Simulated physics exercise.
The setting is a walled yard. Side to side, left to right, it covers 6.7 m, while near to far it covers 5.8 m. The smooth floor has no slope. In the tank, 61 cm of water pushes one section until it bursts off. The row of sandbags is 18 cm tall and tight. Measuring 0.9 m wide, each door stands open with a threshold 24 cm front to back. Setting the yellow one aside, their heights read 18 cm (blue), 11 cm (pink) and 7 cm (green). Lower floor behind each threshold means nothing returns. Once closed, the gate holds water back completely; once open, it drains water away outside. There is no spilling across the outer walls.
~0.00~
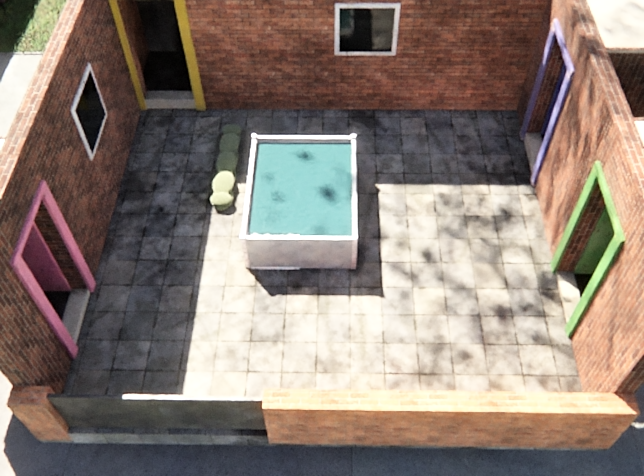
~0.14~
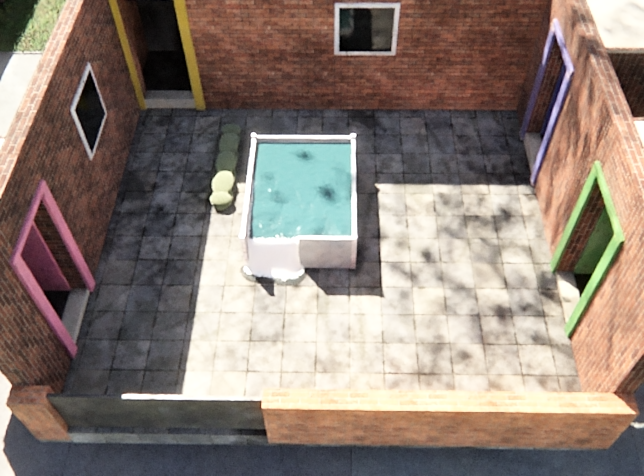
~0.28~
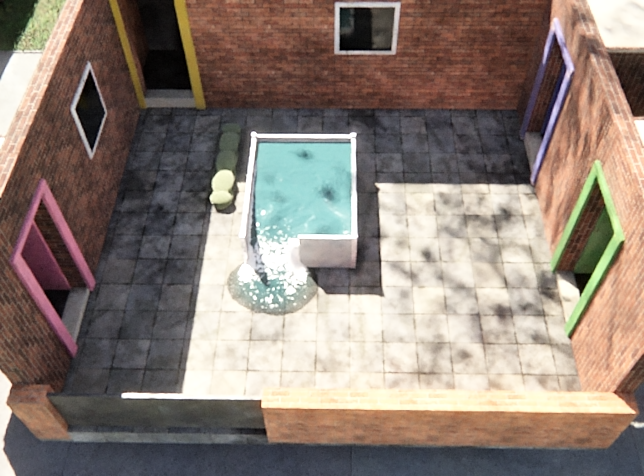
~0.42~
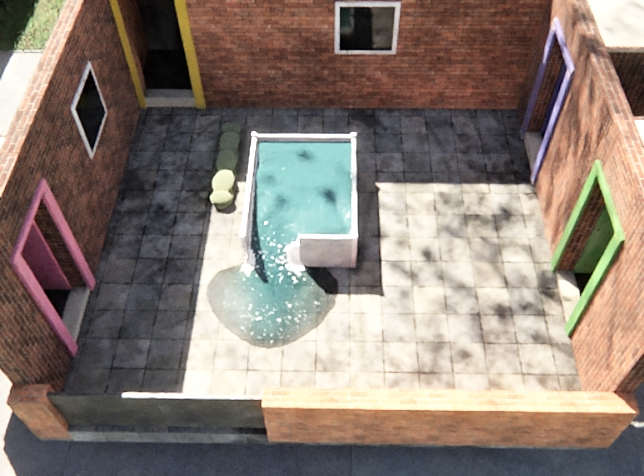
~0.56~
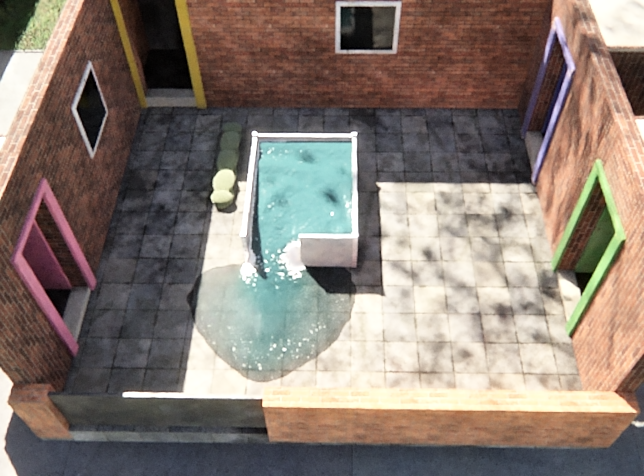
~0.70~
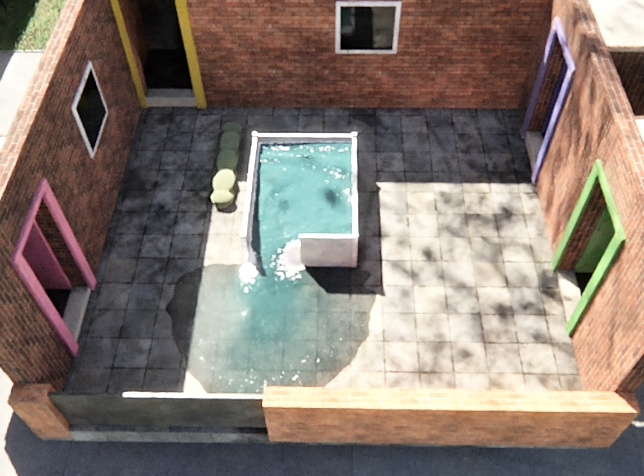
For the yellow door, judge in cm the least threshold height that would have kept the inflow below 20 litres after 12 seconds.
A threshold of about 7 cm.
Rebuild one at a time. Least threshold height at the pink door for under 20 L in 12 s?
Pink: Roughly 8.0 cm.
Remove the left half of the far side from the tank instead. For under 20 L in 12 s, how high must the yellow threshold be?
Then something near 12.0 cm.
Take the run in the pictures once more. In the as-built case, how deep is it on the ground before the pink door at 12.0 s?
It comes to about 5.0 centimetres deep.
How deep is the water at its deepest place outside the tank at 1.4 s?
It gets to close to 29 centimetres there.
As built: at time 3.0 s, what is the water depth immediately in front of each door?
Depths in cm: Blue 0, pink 11, yellow 0, green 0.
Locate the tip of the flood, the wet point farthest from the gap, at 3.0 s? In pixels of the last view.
The farthest wet point sits near (589, 420) in the last view.
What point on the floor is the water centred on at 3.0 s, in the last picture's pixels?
Look at about (277, 291) in the last view.
After 1.4 s water covers 20 % of the floor, deepest (29 cm) near (269, 274); it has not reached the yellow door.
After 3.0 s water covers 30 % of the floor, deepest (26 cm) near (59, 412); it has not reached the yellow door.
After 12.0 s water covers 95 % of the floor, deepest (8 cm) near (113, 215); 7 cm at the yellow door, 0 litres in over its 21 cm threshold.
At the yellow door as built, the water arrived by 5.1 s and peaked near 12 cm at 5.6 s.
Run again over the same 12 s with other heights there, 28 litres in over 6.5 cm, 7 litres over 8.5 cm. The limit of 20 litres is kept from about 7 cm up.
